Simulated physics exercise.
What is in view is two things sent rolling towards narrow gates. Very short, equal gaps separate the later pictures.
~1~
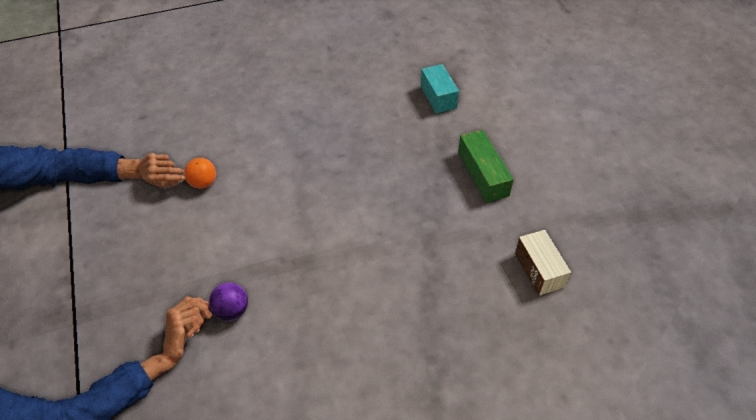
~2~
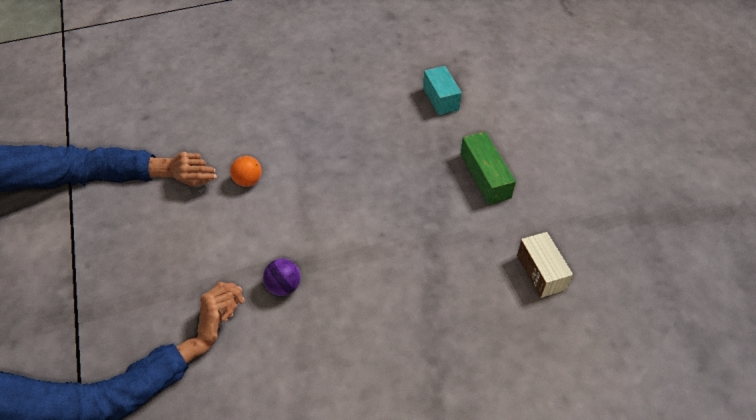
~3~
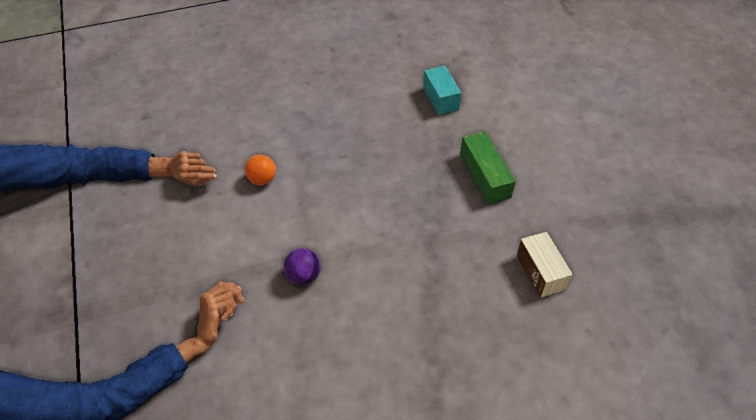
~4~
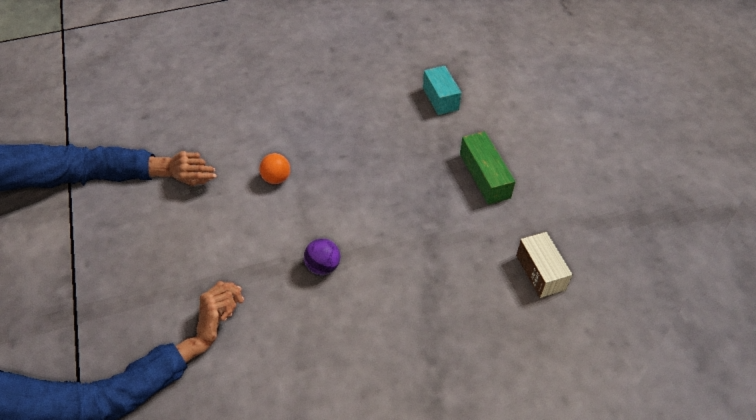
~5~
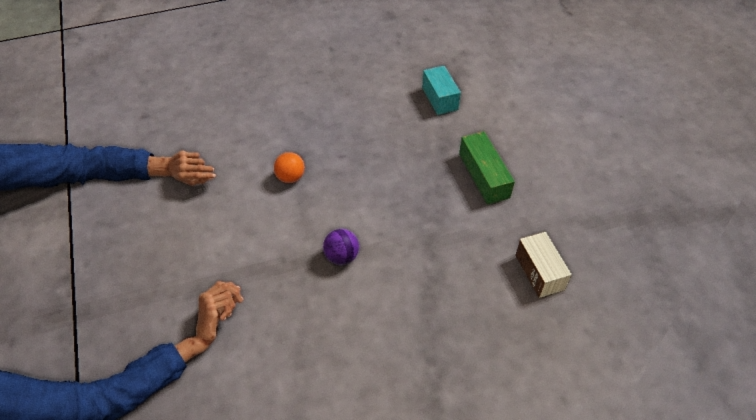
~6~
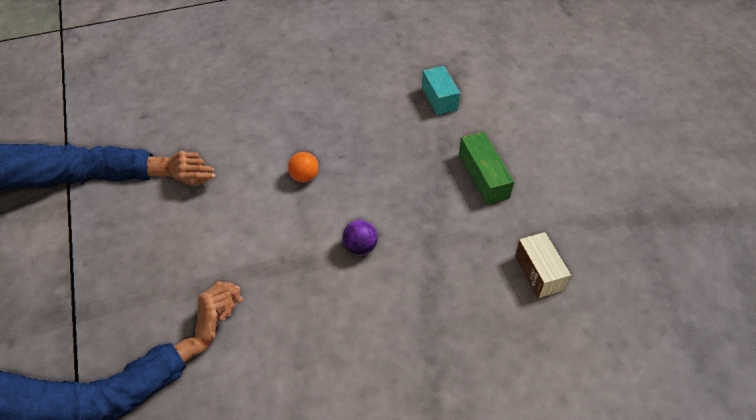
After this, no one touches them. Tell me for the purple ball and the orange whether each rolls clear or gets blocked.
Here the purple ball gets blocked, the orange gets blocked.
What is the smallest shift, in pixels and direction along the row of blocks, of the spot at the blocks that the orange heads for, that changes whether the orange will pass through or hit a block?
You'd need to go up by roughly 20 pixels to hit the edge.
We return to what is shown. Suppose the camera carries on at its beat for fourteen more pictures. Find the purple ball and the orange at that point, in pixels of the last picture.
Around (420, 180), and around (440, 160).
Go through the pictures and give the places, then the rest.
Purple ball (229, 302) under the hand; orange (200, 173) under the hand; green block (485, 165), in the first picture.
Purple ball (282, 277); orange (246, 171), in the second picture.
Purple ball (302, 267); orange (261, 170), in the third picture.
Purple ball (322, 257); orange (275, 169), in the fourth picture.
Purple ball (341, 247); orange (289, 168), in the fifth picture.
Purple ball (360, 238); orange (303, 167); turquoise block (440, 90), in the sixth picture.
Then, 0.22 s on from there, purple ball heading on near (459, 190); orange heading on near (382, 163).
Then, 0.64 s on from there, purple ball coming back near (417, 183); orange coming back near (442, 164).
Then, 1.18 s on from there, purple ball coming back near (366, 189); orange coming back near (433, 170).
In the end, the purple ball bounces off; the orange bounces off.
